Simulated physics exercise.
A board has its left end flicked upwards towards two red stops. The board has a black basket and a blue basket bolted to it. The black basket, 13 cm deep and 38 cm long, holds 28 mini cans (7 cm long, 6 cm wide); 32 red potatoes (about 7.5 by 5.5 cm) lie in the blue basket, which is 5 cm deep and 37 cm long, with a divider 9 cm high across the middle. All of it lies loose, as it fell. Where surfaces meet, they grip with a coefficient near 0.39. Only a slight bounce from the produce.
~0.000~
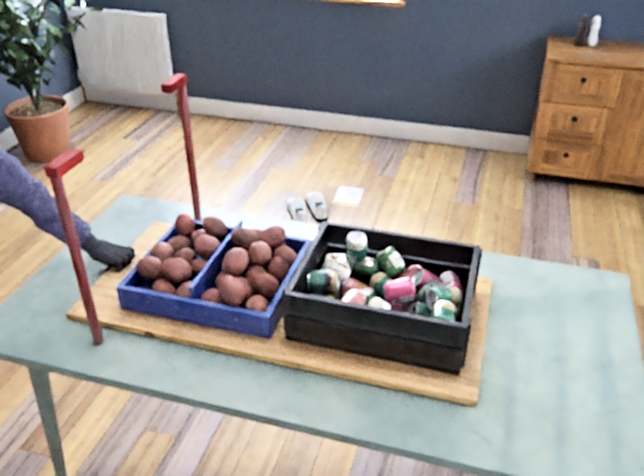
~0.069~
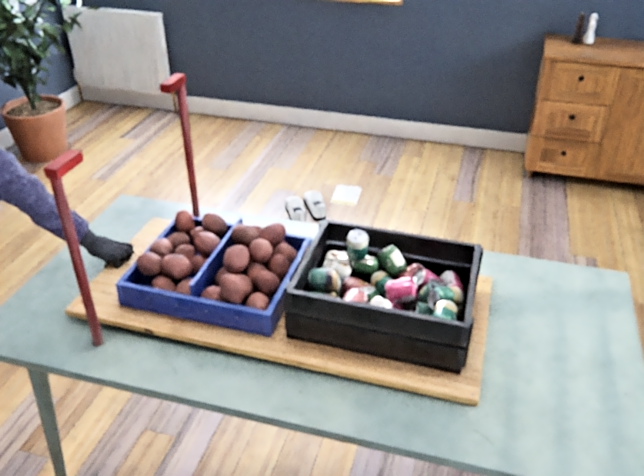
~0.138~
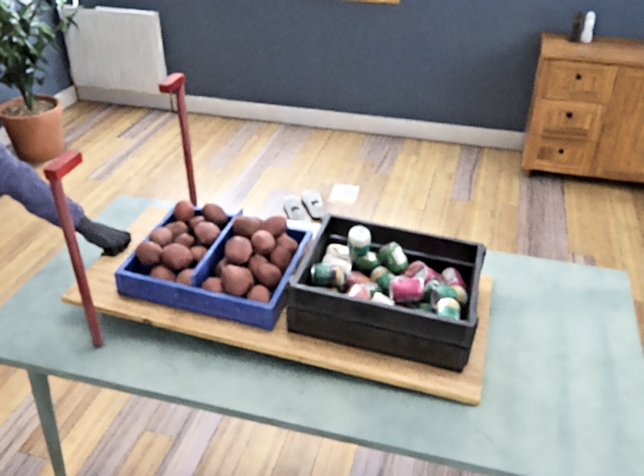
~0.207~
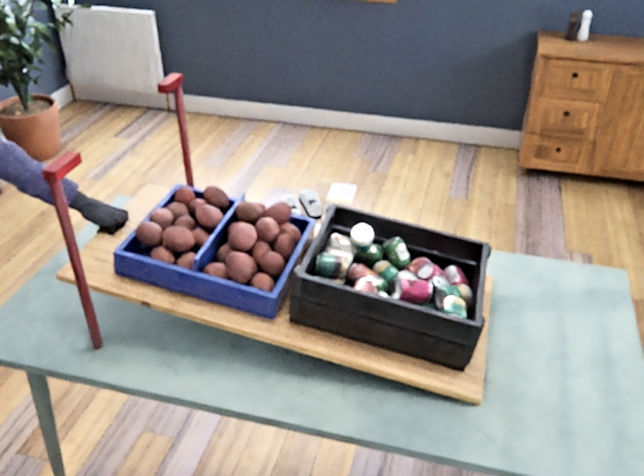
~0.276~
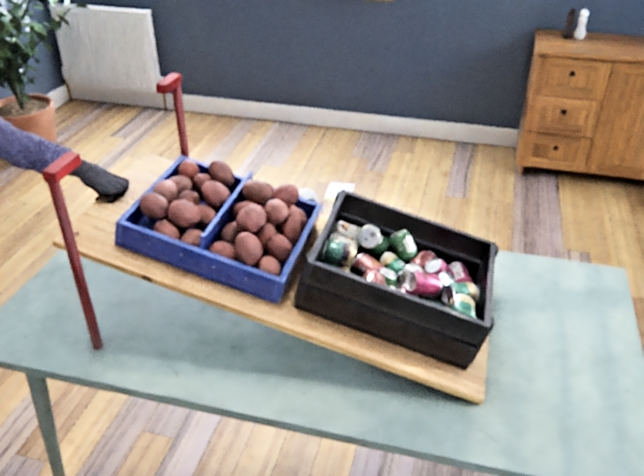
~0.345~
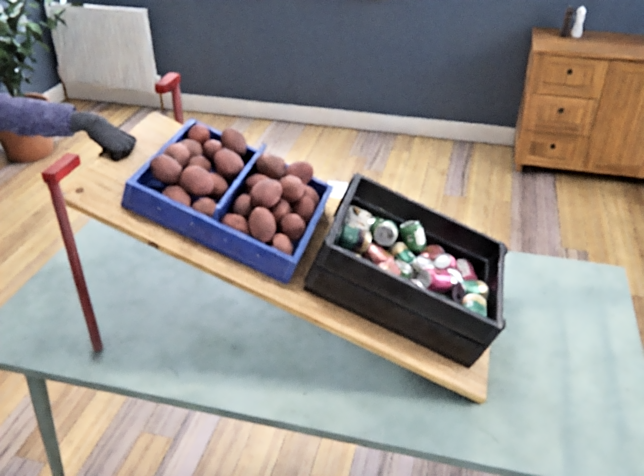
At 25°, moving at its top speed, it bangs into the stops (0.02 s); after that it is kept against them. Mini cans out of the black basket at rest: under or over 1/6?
I'd say the runaway share sits below a sixth.
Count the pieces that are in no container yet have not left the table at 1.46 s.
I'd put it at close to 5.
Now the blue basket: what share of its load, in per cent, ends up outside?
Blue basket, 55 in a hundred gone.
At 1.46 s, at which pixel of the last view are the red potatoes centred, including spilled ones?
In the last picture they centre on about (337, 213).
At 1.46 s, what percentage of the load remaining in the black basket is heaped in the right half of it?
I'd say near 80 out of a hundred.
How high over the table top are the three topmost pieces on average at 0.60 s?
On average roughly 54 centimetres up.
After 0.36 s, the lift is arrested.
After 0.46 s, tilt 25°; black basket 28 in, 0 out and blue basket 32 in, 0 out.
After 0.60 s, tilt 25°; black basket 28 in, 0 out and blue basket 27 in, 5 out.
After 0.86 s, tilt 25°; black basket 28 in, 0 out and blue basket 16 in, 16 out.
Final count (at 1.46 s), black basket 27 in, 1 out and blue basket 15 in, 17 out. Asked share, 1 of 28, 4 per cent.
